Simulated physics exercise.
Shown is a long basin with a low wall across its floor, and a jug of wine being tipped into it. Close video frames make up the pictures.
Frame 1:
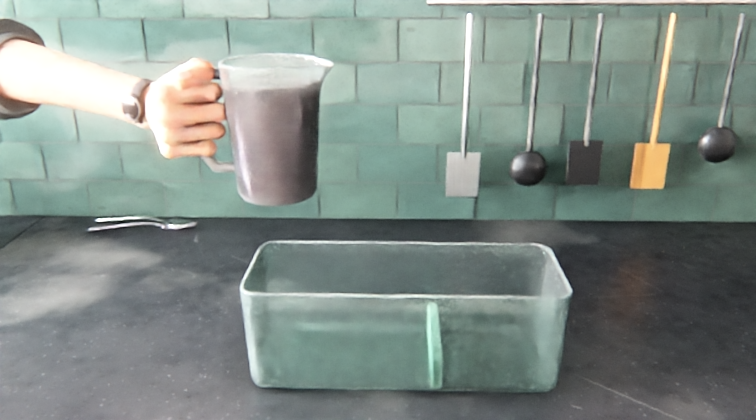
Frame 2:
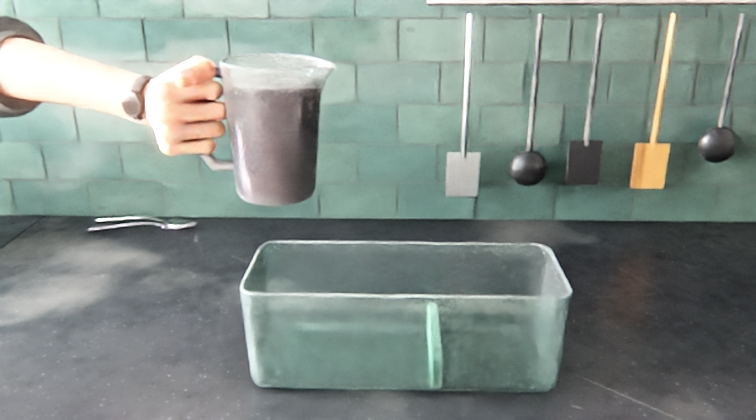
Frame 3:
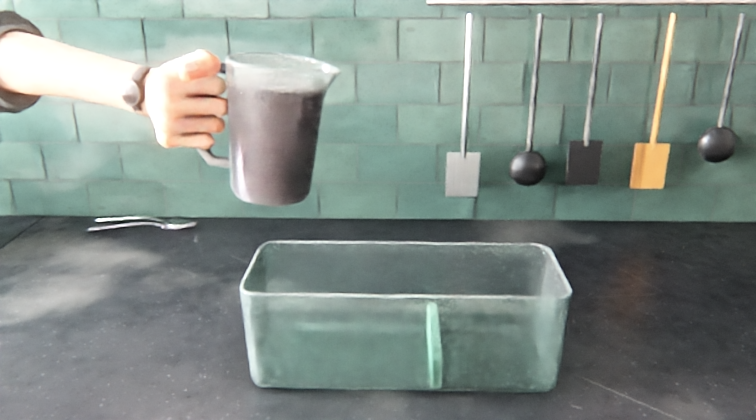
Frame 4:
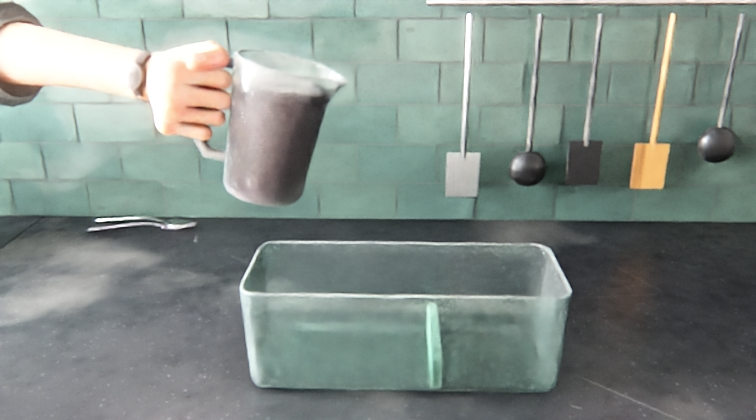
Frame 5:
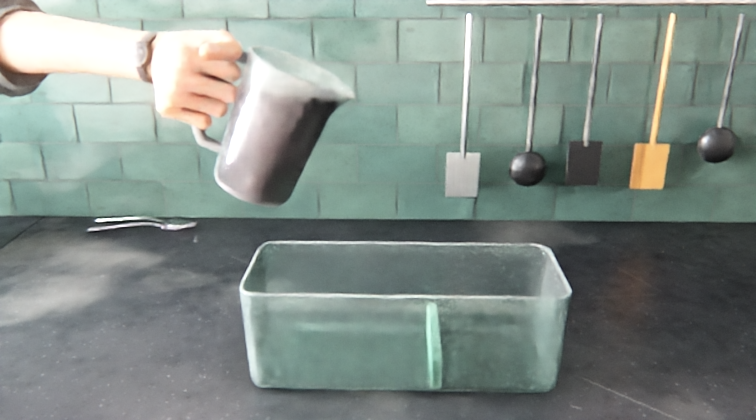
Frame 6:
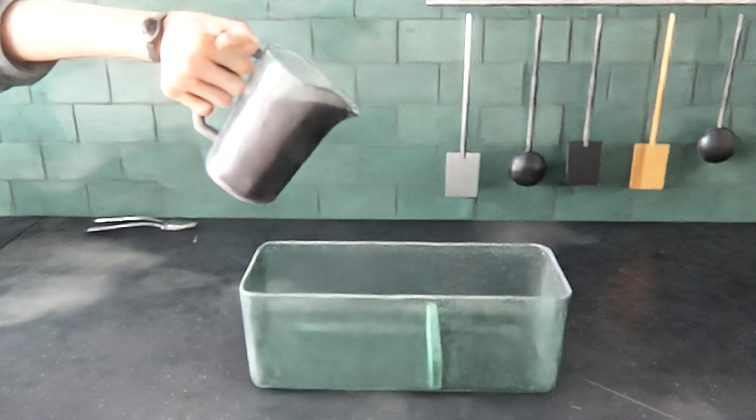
A hand with a dark wristband, reaching in from the left, holds a clear jug of dark wine above a long, empty glass basin on a black countertop, seen level from the front. A low green wall crosses the basin's floor, with utensils hanging against green tiles behind. The hand steadily tilts the jug rightward, its spout lowering, while the camera stays still.
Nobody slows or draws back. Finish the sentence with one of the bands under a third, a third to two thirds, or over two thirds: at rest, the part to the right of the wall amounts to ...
At rest, the part to the right of the wall amounts to under a third.
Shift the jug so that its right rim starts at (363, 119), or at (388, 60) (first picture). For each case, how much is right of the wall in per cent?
It comes to 30 % the first time and 85 % the second.
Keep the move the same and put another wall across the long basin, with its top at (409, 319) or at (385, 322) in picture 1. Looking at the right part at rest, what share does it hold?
Note: Roughly 60 % in case one, 95 % in case two.
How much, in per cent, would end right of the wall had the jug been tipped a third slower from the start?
About 15 per cent.
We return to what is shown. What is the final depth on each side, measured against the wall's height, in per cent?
Roughly 60 percent left, 20 percent right.
A moment on, the jug is tipped right over and 59 per cent is still to pour, 10 is left of the wall and 2 right of it.
Next, the jug is tipped right over and 19 per cent is still to pour, 52 is left of the wall and 8 right of it.
Then the jug is tipped right over and 3 per cent is still to pour, 73 is left of the wall and 12 right of it.
Later the jug is tipped right over and 0 per cent is still to pour, 81 is left of the wall and 13 right of it.
At rest 78 per cent lies left of the wall, 17 right of it and 5 outside.
